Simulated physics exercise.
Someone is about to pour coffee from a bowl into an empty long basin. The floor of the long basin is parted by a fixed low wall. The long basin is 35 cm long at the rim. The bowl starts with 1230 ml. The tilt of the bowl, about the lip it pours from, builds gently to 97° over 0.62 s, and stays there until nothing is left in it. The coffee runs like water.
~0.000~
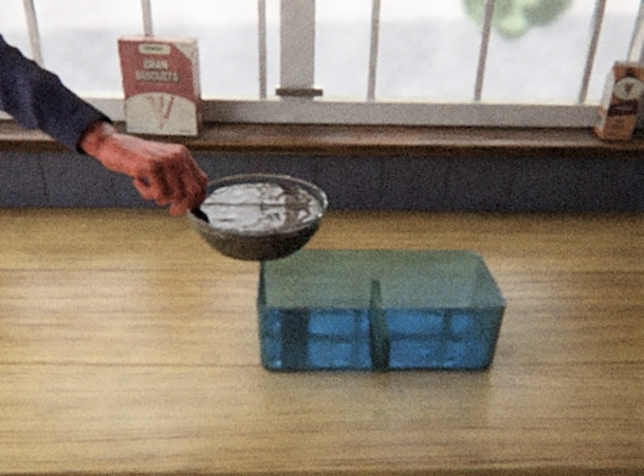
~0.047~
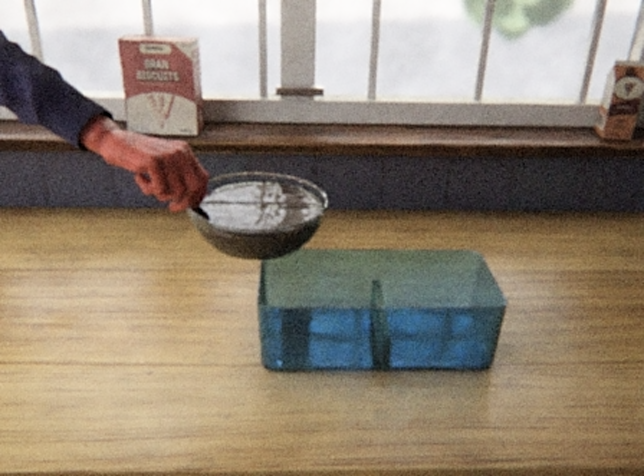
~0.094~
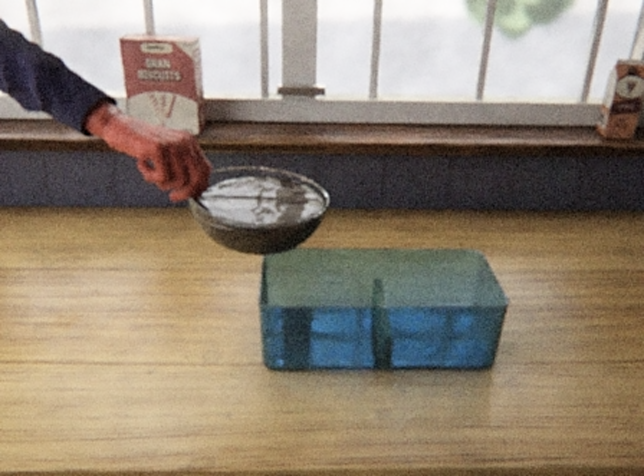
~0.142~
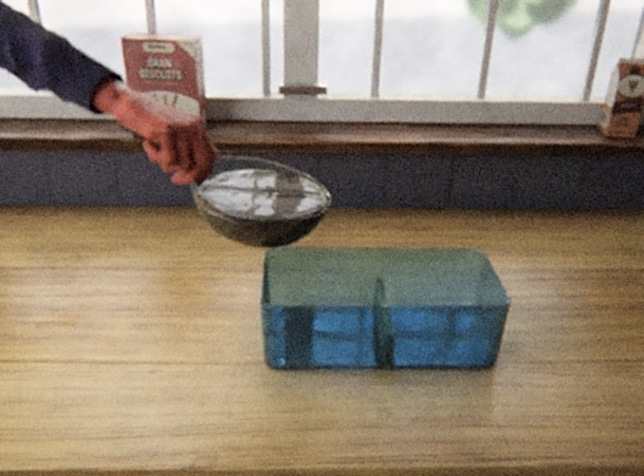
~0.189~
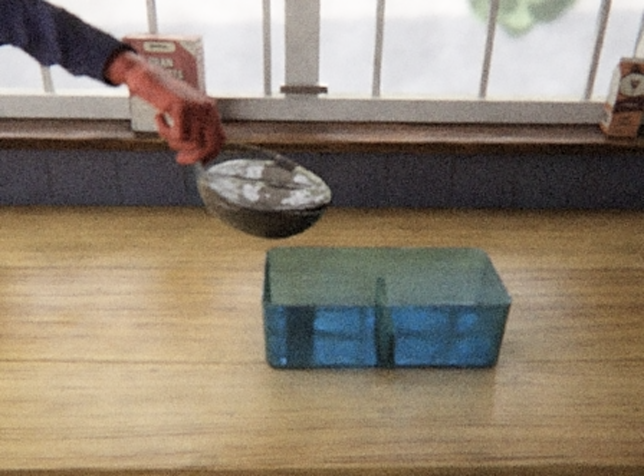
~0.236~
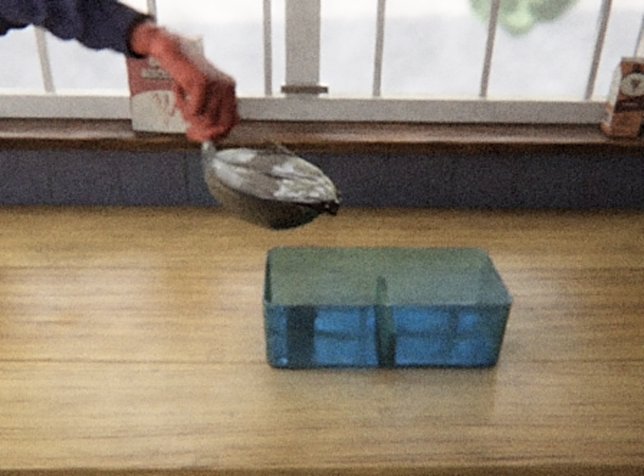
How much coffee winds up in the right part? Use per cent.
About 65 per cent.
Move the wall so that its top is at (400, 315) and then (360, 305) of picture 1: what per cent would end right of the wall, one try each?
First 45, then 75 per cent.
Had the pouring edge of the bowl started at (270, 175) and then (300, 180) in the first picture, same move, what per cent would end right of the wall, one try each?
In turn about 25 and 55 per cent.
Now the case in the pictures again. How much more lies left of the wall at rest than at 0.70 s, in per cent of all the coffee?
About 22 per cent.
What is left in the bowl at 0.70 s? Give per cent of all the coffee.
Near 0 in a hundred.
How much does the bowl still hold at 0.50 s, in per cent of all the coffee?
About 22 per cent.
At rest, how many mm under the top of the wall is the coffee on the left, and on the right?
Left about 48 mm, right about 30 mm.
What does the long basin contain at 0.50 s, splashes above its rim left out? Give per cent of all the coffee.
About 14 per cent.
By 0.50 s the tilt is 88° and 22 per cent is still to pour, 5 is left of the wall and 10 right of it.
By 0.70 s the tilt is 97° and 0 per cent is still to pour, 6 is left of the wall and 82 right of it.
By 0.90 s the tilt is 97° and 0 per cent is still to pour, 16 is left of the wall and 51 right of it.
By 1.12 s the tilt is 97° and 0 per cent is still to pour, 26 is left of the wall and 67 right of it.
At rest 28 per cent lies left of the wall, 65 right of it and 7 outside.
